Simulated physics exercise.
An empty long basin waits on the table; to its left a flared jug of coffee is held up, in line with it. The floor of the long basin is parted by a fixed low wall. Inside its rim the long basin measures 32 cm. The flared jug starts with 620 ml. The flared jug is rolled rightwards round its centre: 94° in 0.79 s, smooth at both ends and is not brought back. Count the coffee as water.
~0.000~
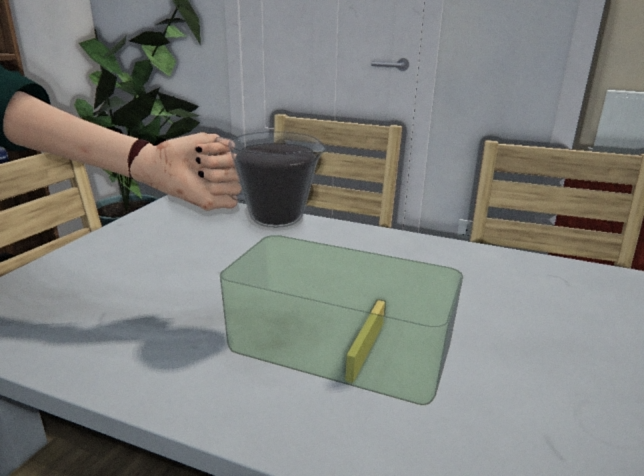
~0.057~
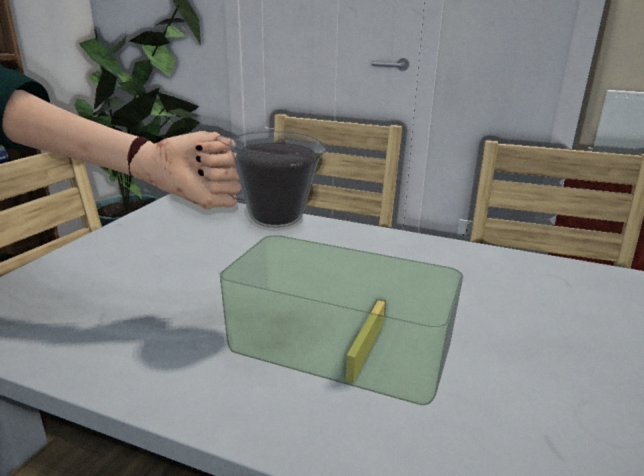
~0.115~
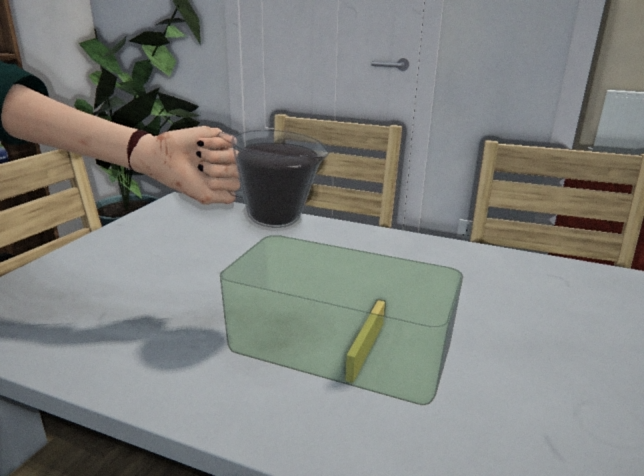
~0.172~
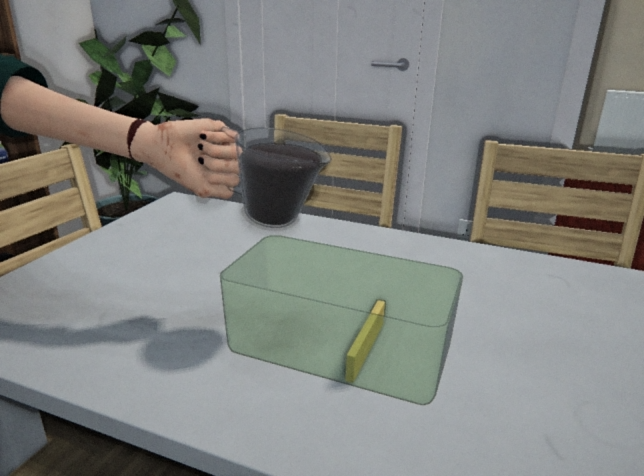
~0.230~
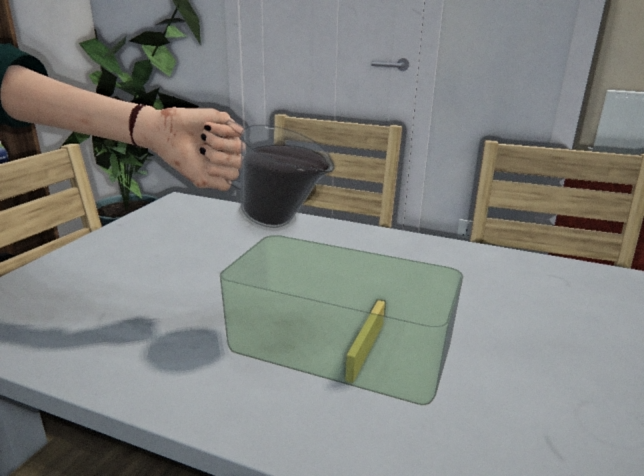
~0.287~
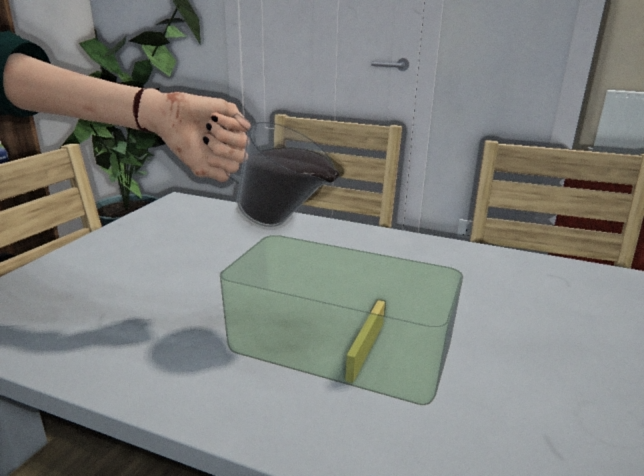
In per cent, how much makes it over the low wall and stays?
Roughly 37 per cent is past the wall.
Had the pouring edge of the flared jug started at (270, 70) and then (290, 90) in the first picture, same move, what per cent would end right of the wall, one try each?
In turn about 10 and 5 per cent.
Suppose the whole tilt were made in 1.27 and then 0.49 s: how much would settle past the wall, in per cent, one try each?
In turn about 50 and 30 per cent.
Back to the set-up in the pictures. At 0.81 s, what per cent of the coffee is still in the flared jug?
Near 12 in a hundred.
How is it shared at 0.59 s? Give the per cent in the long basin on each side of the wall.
Left about 7, right about 16.
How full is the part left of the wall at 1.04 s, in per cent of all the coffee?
Near 60 in a hundred.
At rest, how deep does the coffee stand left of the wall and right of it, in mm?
Left about 12 mm, right about 14 mm.
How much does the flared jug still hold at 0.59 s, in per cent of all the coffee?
Some 54 per cent.
Then, 0.59 s in, the tilt is 80° and 53 per cent is still to pour, 7 is left of the wall and 15 right of it.
Then, 0.81 s in, the tilt is 94° and 12 per cent is still to pour, 40 is left of the wall and 36 right of it.
Then, 1.04 s in, the tilt is 94° and 1 per cent is still to pour, 61 is left of the wall and 37 right of it.
Then, 1.29 s in, the tilt is 94° and 0 per cent is still to pour, 63 is left of the wall and 37 right of it.
Finally, 63 per cent lies left of the wall, 37 right of it and 0 outside.
